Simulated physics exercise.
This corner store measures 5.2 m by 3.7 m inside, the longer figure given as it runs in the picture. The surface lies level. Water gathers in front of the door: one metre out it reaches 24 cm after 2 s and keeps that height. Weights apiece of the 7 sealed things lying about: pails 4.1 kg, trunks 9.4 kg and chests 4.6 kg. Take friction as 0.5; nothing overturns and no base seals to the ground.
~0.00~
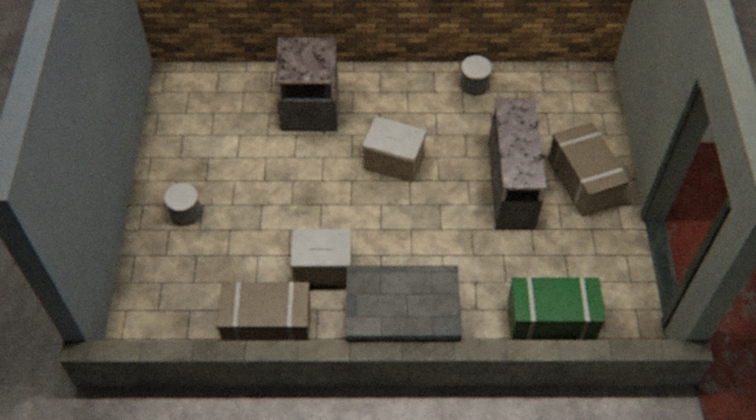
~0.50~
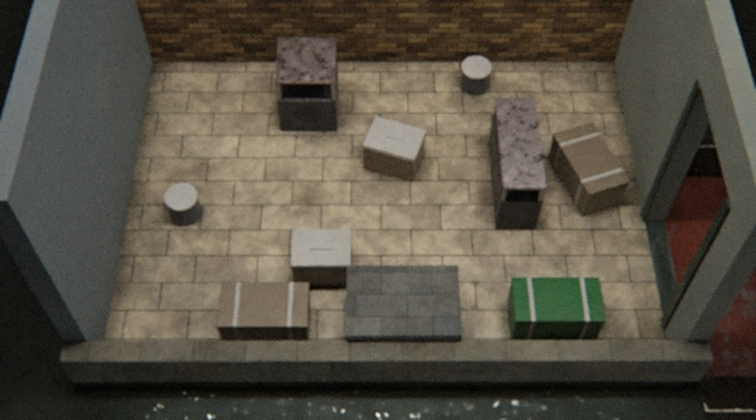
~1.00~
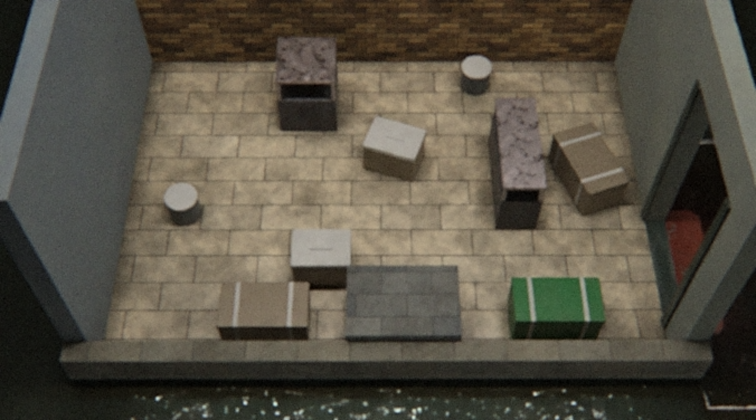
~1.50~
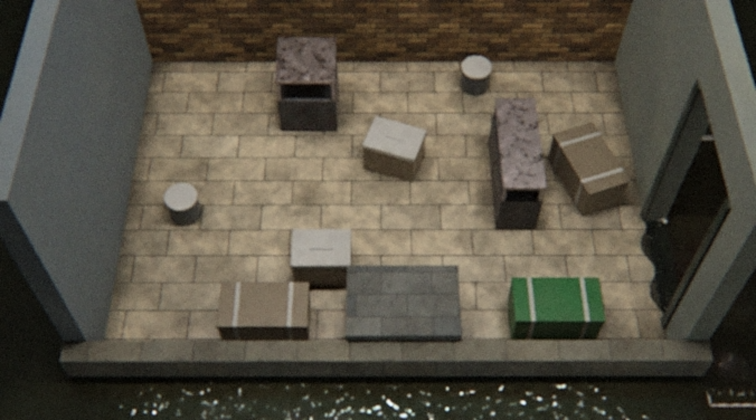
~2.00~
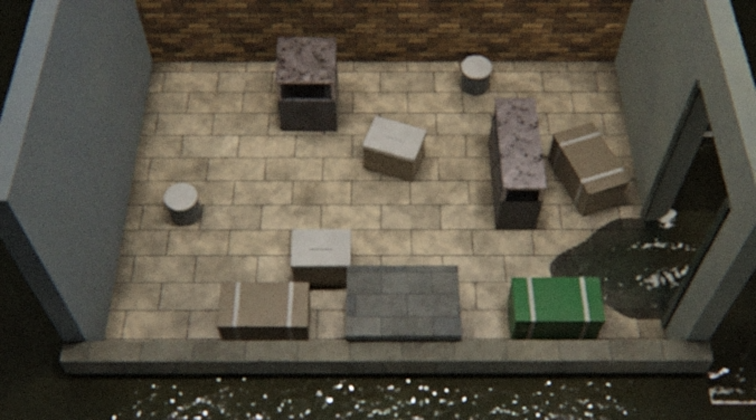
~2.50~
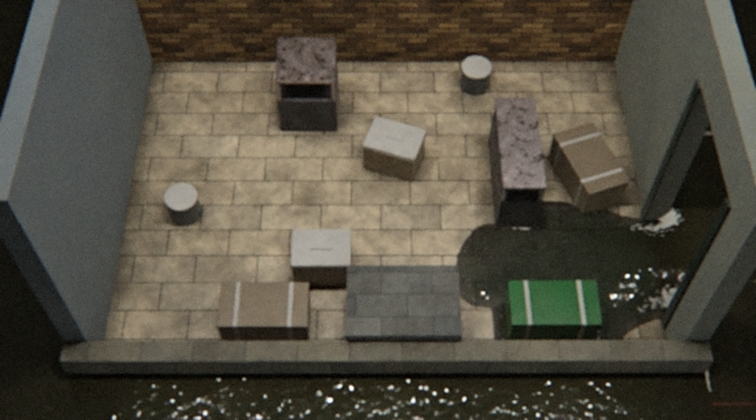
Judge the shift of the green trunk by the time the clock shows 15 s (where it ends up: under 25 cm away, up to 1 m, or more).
Green trunk travels far.
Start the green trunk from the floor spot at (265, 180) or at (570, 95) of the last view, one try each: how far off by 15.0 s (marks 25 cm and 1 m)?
In that order: It ends far away; it slides a little.
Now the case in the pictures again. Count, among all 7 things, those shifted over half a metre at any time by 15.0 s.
That makes 7.
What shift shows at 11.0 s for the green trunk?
About 200 cm.
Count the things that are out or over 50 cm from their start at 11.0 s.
By then 6.
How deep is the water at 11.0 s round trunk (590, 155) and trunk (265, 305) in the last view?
About 10 and 7 cm.
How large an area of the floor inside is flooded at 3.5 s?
About 6.5 m2.
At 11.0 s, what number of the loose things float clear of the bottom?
At that moment 7.
After 3.5 s the green trunk is near (506, 311), 0.5 m from its start, afloat; 1 afloat.
After 6.8 s the green trunk is near (410, 127), 2.4 m from its start, aground; 4 afloat.
After 11.0 s the green trunk is near (441, 127), 2.2 m from its start, afloat; 7 afloat.
After 15.0 s the green trunk is near (259, 168), 3.1 m from its start, afloat; 7 afloat.
